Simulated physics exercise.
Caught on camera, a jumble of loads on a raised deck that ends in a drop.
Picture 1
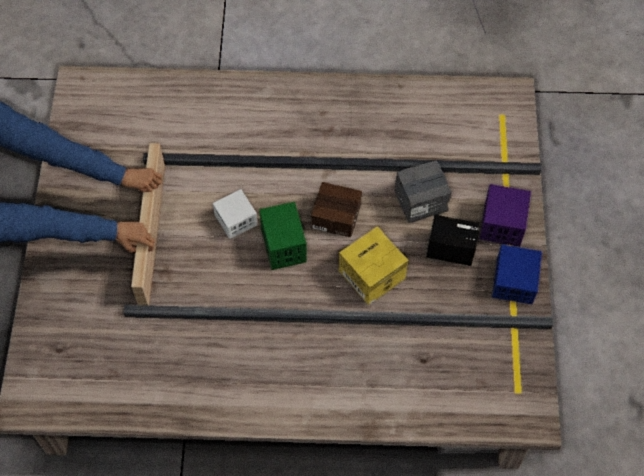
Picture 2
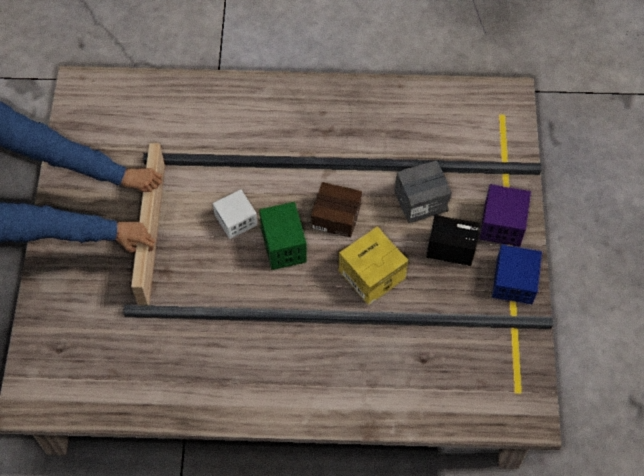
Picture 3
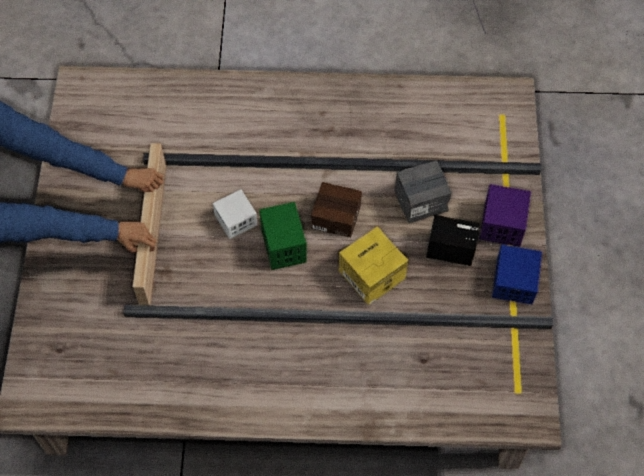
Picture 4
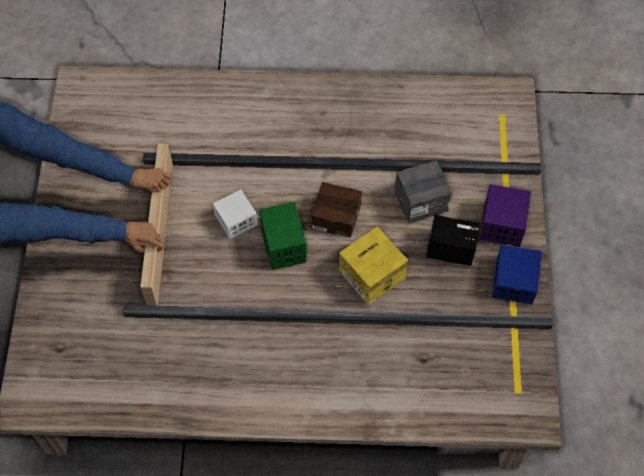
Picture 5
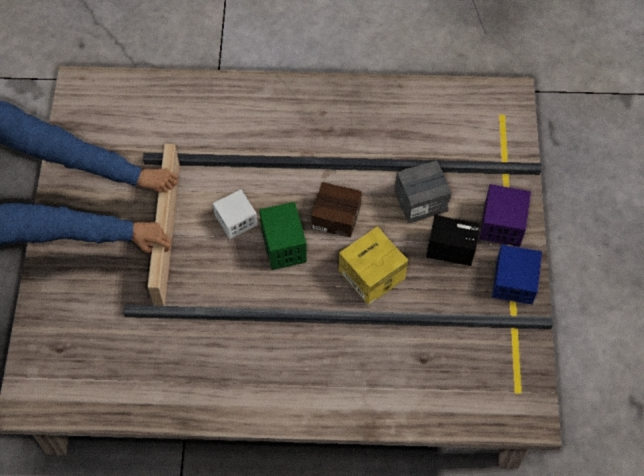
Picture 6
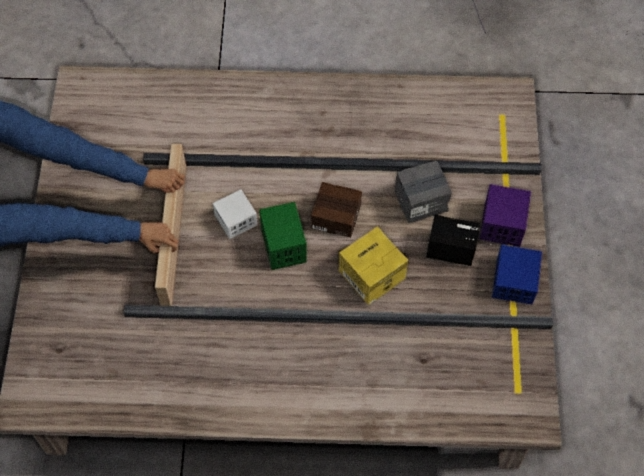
Two hands held a wooden plank upright at the left of a table, then slid it slightly right between two dark rails, while the colorful boxes scattered ahead of it stayed still.
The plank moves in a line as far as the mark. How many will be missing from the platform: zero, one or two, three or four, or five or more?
As it turns out, the number that fall off is five or more.
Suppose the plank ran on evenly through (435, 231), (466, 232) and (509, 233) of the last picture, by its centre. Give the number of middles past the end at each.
In that order 1, 3 and 6.
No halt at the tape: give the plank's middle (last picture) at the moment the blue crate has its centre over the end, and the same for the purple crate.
For the blue crate at (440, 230), for the purple crate at (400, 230).
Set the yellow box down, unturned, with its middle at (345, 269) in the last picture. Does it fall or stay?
The yellow box is kept.
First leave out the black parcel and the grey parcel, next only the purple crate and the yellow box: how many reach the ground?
Fallen: 4, and 4 in the other try.
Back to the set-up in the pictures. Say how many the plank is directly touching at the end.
The number is 2.
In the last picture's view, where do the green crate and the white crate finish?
First (531, 246), then (526, 213).
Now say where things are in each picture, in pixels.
Blue crate (517, 275); purple crate (505, 215); black parcel (453, 240); plank (149, 224); tape (510, 245), in the first picture.
Purple crate (505, 216); yellow box (373, 266), in the second picture.
Black parcel (453, 241); green crate (283, 236), in the third picture.
Blue crate (517, 275); brown box (336, 210), in the fourth picture.
Purple crate (505, 216); plank (165, 224), in the fifth picture.
Blue crate (517, 275); purple crate (505, 216); black parcel (453, 241); plank (172, 224); tape (510, 245), in the sixth picture.
A little later, none off yet; blue crate at rest near (517, 275); purple crate at rest near (505, 216); black parcel at rest near (453, 241).
When it is over, the number that fall off is five or more; down, brown box, yellow box, grey parcel, black parcel, purple crate and blue crate.
